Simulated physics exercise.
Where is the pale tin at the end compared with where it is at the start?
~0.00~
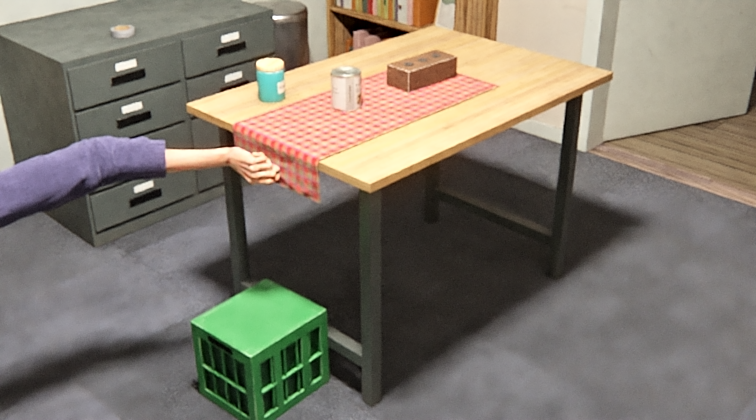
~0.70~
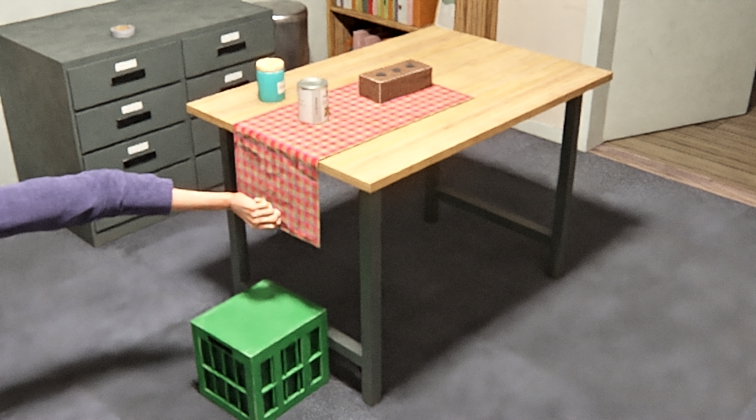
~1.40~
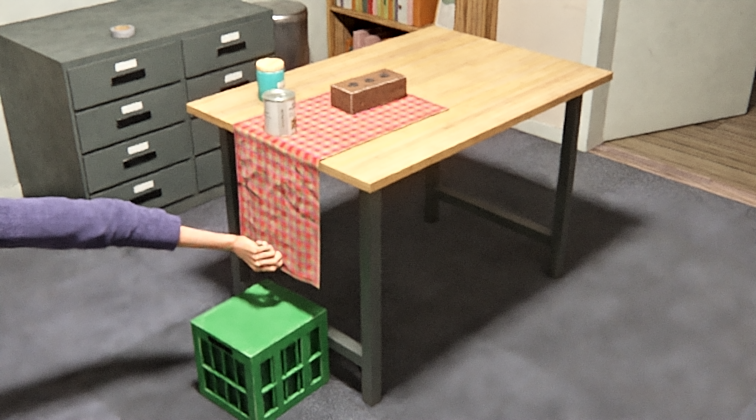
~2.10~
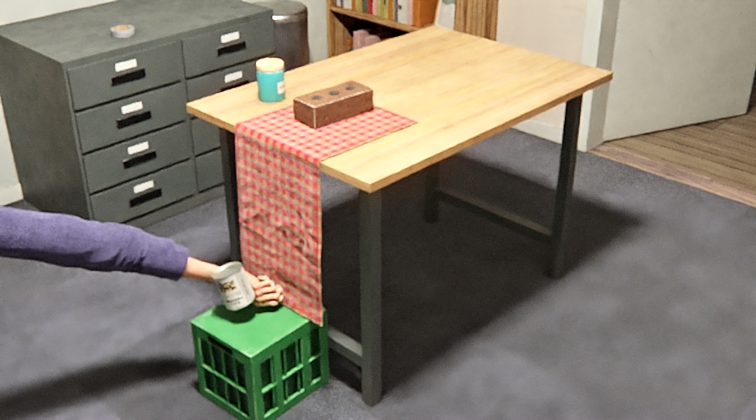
At the start the tin stands on the cloth on top of the table. At the end it is off the table, tilted beside the hand at the level of the green crate's top.
